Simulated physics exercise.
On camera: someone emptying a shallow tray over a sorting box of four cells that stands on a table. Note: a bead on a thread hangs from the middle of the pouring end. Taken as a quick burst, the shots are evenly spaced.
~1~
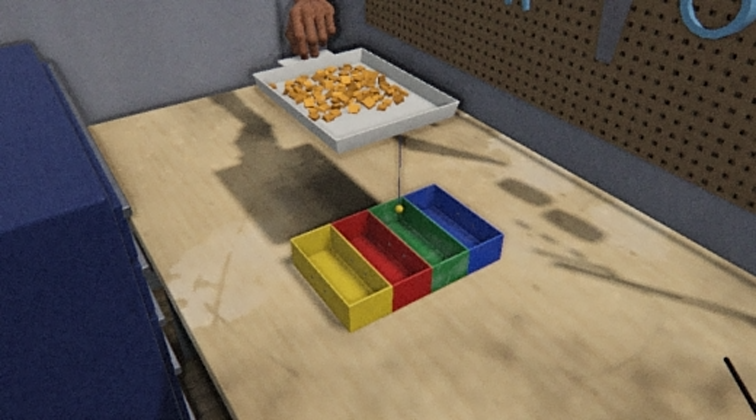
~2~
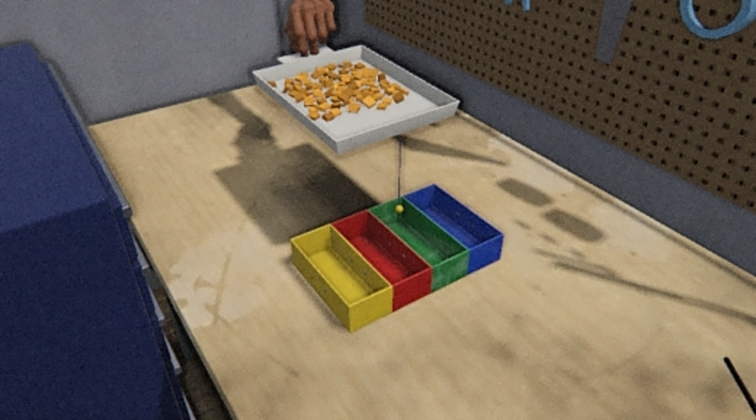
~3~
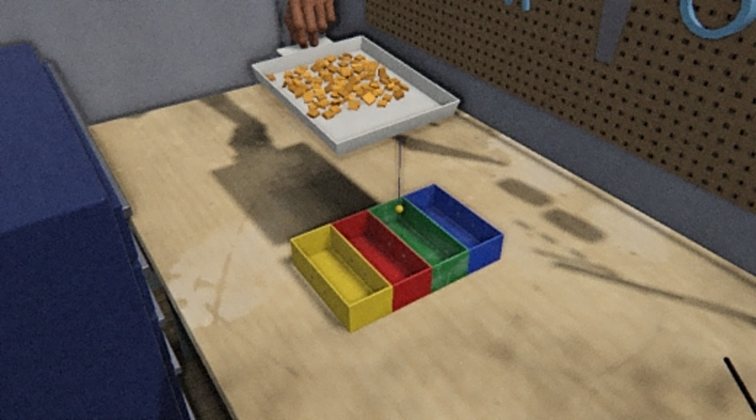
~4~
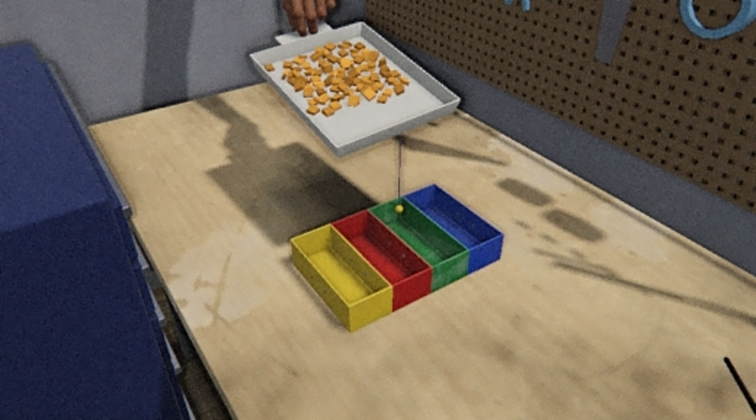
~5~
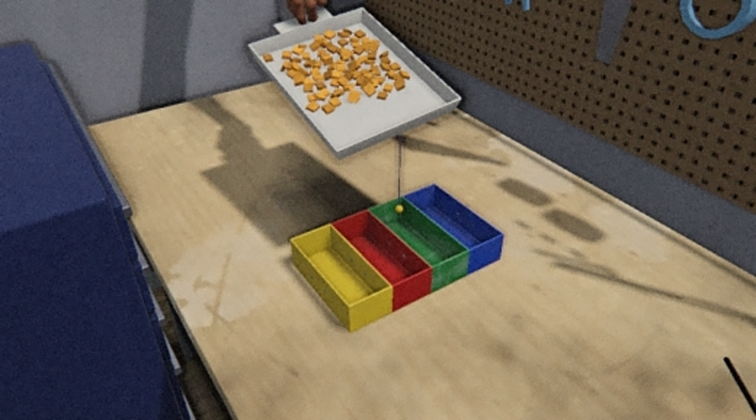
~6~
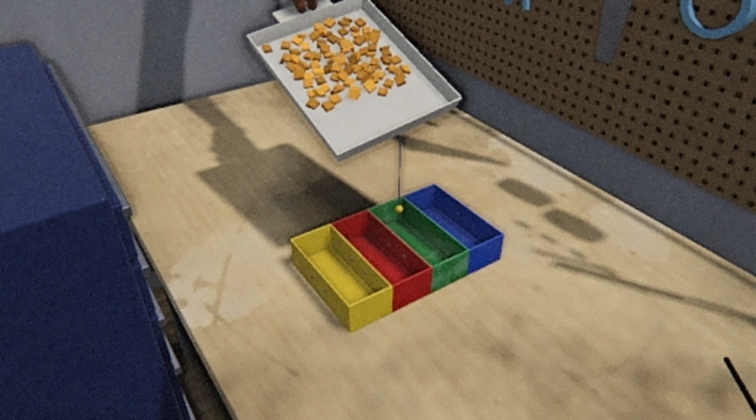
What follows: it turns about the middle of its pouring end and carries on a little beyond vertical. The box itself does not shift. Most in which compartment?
Red compartment.
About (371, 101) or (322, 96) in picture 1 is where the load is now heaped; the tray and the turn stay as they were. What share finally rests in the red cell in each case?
The first start yields 60 per cent, the second 60 per cent.
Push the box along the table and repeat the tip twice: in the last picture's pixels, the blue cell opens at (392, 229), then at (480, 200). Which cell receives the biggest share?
The cell in green, then the cell in yellow.
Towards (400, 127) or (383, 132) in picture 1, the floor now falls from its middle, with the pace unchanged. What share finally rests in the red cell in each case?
20 % and 40 %.
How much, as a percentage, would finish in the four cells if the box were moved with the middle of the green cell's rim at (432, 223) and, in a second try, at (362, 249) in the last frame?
Result, in turn: 100 %, 100 %.
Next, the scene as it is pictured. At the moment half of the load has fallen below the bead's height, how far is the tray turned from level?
Roughly 105 degrees.
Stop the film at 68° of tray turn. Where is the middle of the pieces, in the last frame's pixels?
In the last view, the load is centred near (361, 131).
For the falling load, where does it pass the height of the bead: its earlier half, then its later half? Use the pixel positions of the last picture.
Around (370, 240) and then (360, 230).
Just after the last frame, tray tipped steeply; almost all on the tray; just a few falling or outside the box.
A moment on, tray tipped past a quarter turn; roughly a third on the tray; roughly a quarter in the red cell; roughly a quarter in the yellow cell; about a tenth in the green cell; about a tenth falling or outside the box.
Further on, tray tipped past a quarter turn; roughly half in the red cell; roughly a third in the yellow cell; about a tenth in the green cell.
When it is over, tray tipped past a quarter turn; roughly half in the red cell; roughly a third in the yellow cell; about a tenth in the green cell; not one in the blue cell.
